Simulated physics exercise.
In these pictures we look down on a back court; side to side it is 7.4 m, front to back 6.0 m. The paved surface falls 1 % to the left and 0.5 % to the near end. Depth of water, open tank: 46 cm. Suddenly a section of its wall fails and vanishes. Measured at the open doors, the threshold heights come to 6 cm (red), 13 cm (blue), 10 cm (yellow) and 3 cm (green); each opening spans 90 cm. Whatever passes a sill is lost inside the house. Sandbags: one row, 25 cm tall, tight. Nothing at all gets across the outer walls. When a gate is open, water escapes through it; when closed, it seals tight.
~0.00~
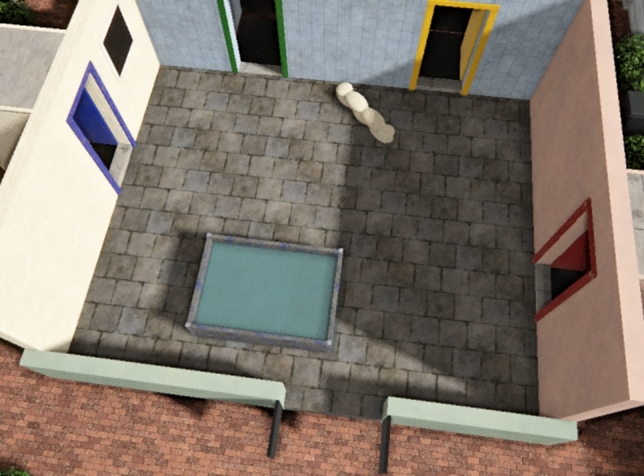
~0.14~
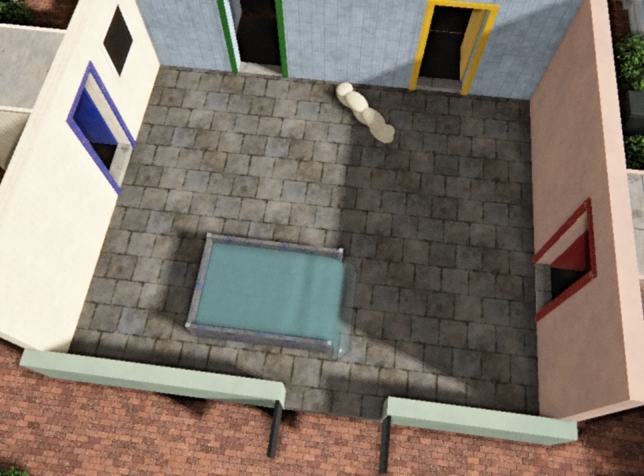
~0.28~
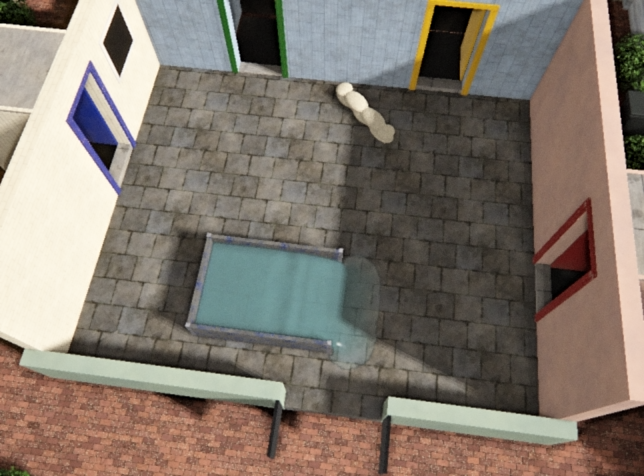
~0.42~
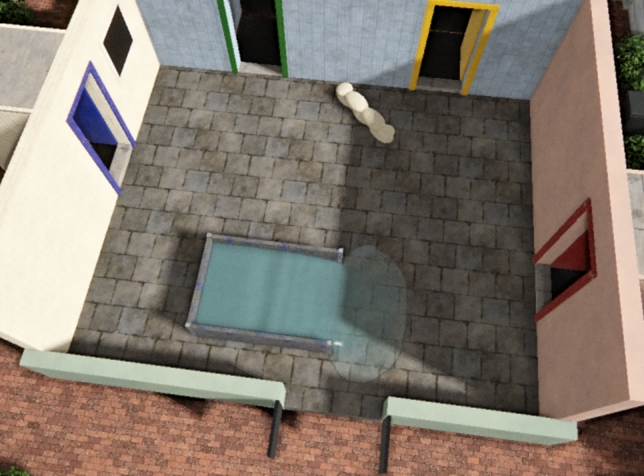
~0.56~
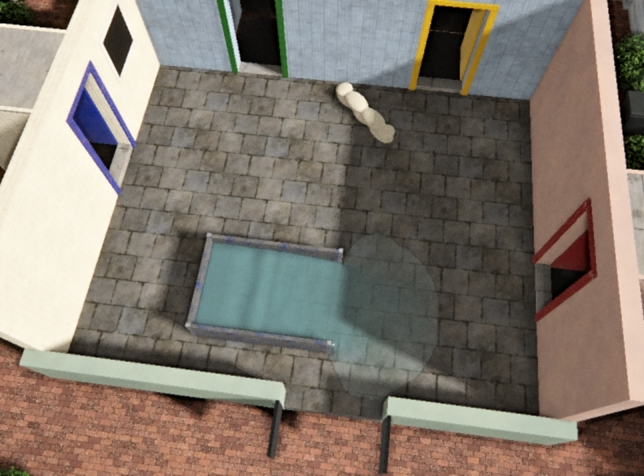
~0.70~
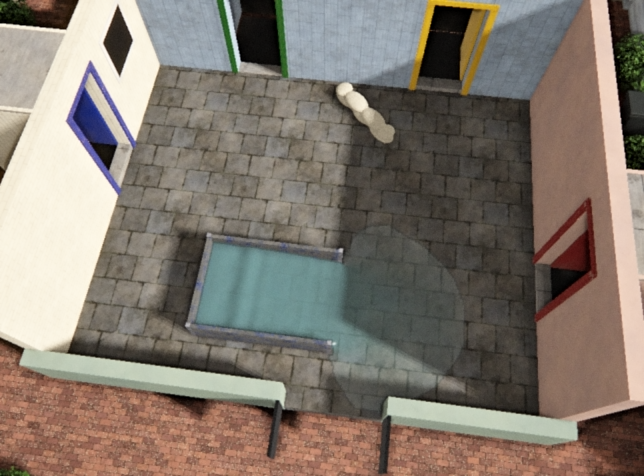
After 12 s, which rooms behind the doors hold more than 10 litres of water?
Room by room: Behind the red door more than 10 litres, behind the blue door 10 litres at most, behind the yellow door 10 litres at most, behind the green door 10 litres at most.
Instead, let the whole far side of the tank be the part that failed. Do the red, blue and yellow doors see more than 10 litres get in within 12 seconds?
Red: Within the limit; blue: Within the limit; yellow: Within the limit.
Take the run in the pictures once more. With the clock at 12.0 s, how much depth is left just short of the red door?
The depth there is near 1.0 cm.
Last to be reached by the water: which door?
Blue.
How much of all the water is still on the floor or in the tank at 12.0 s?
Some 82 out of every hundred parts.
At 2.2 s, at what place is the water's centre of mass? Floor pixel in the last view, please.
Pixel position near (378, 315).
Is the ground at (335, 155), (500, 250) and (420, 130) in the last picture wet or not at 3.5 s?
First spot bone dry, second soaked, third bone dry.
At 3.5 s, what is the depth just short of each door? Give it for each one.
Depths in centimetres - red: 14, blue: 0, yellow: 0, green: 0.
After 1.4 s water covers 20 % of the floor and is deepest (19 cm) near (345, 328); red door 2 cm at the sill, 0 L in, blue door not reached, yellow door not reached, green door not reached.
After 2.2 s water covers 25 % of the floor and is deepest (28 cm) near (539, 423); red door 14 cm at the sill, 22 L in, blue door not reached, yellow door not reached, green door not reached.
After 3.5 s water covers 30 % of the floor and is deepest (19 cm) near (539, 423); red door 14 cm at the sill, 74 L in, blue door not reached, yellow door not reached, green door not reached.
After 7.0 s water covers 50 % of the floor and is deepest (19 cm) near (354, 87); red door 4 cm at the sill, 105 L in, blue door not reached, yellow door 8 cm at the sill, 0 L in, green door not reached.
After 12.0 s water covers 75 % of the floor and is deepest (6 cm) near (155, 82); red door 1 cm at the sill, 105 L in, blue door 3 cm at the sill, 0 L in, yellow door 4 cm at the sill, 0 L in, green door 2 cm at the sill, 0 L in.
